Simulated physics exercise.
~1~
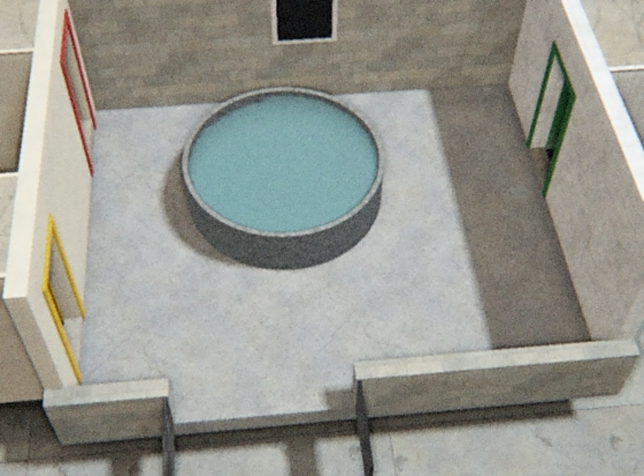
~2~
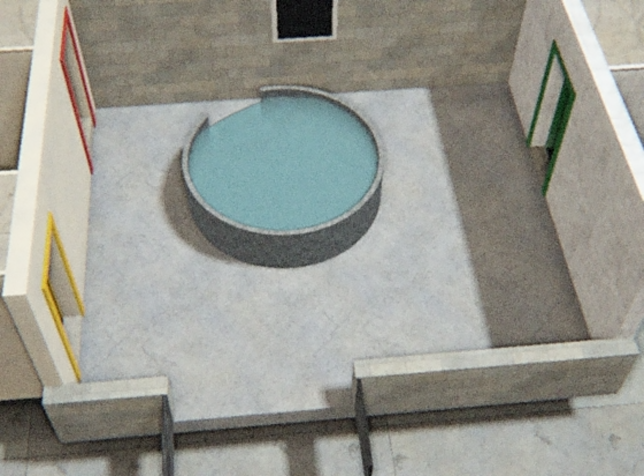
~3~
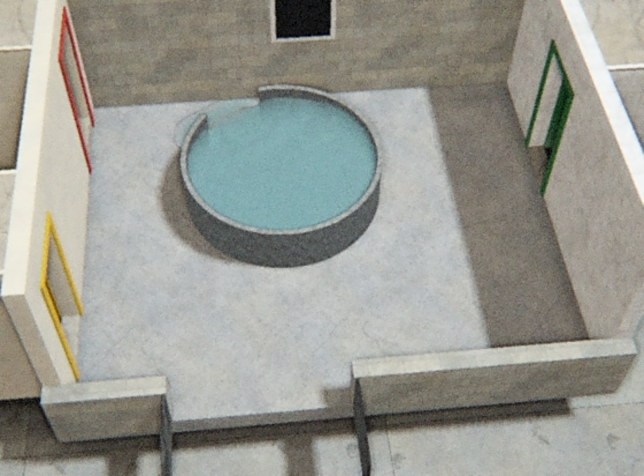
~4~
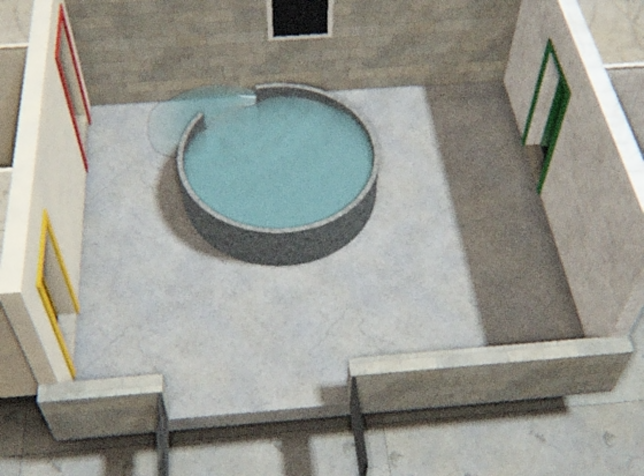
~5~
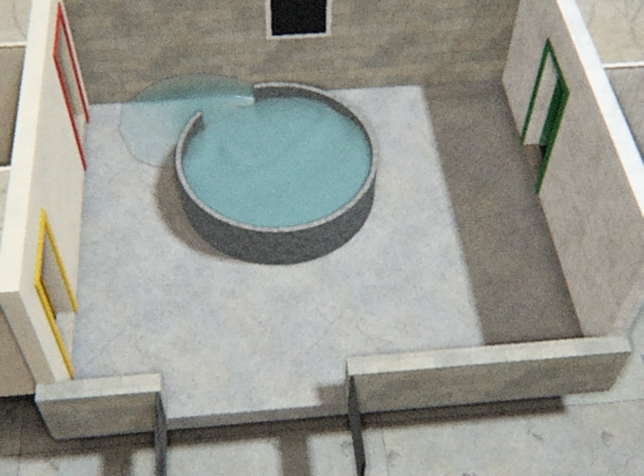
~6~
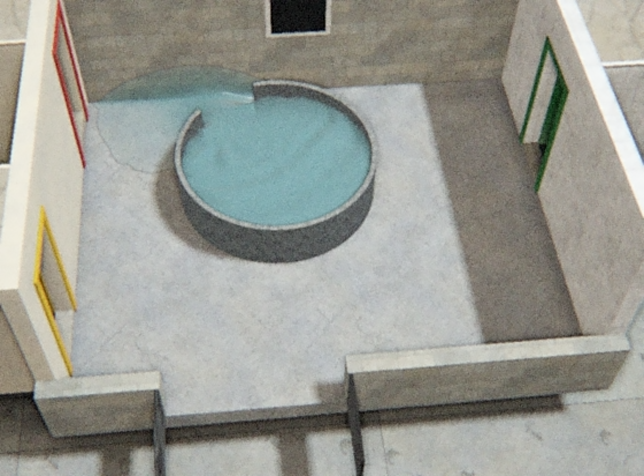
We see a round, water-filled tank from high above in a walled bay; a gap opens on its far side, and water pours out through it, spreading leftward across the pale floor in a thin, widening sheet.
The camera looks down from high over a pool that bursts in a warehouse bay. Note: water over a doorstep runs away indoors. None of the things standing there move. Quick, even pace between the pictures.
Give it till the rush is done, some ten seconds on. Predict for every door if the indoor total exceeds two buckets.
At the end, most likely the red door will exceed two buckets, most likely the yellow door will exceed two buckets, most likely the green door will exceed two buckets.
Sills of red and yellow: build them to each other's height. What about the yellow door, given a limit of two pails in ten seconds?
Yellow: Stays within bounds.
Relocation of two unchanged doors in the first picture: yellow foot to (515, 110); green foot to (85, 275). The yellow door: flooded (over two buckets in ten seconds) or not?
Lab note: Yellow door exceeds it.
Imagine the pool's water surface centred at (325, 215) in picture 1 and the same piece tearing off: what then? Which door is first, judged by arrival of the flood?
The door marked red is the first one.
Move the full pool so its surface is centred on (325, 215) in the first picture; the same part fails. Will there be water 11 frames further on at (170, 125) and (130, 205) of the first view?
I'd say watered for the first and watered for the second.
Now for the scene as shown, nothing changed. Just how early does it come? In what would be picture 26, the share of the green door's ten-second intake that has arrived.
Some 15 per cent.
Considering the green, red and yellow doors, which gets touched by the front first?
Answer: The one in red.
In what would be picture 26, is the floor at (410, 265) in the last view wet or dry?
At that place: Dry.
A moment on, water covers 15 % of the floor; the red door under two buckets in, the yellow door not reached, the green door not reached.
Next, water covers 30 % of the floor; the red door over two buckets in, the yellow door not reached, the green door not reached.
Then, water covers 60 % of the floor; the red door far over two buckets in, the yellow door wet at the sill, nothing in, the green door under two buckets in.
Later, water covers 85 % of the floor; the red door far over two buckets in, the yellow door under two buckets in, the green door over two buckets in.
In the end, water covers 100 % of the floor; the red door far over two buckets in, the yellow door over two buckets in, the green door over two buckets in.
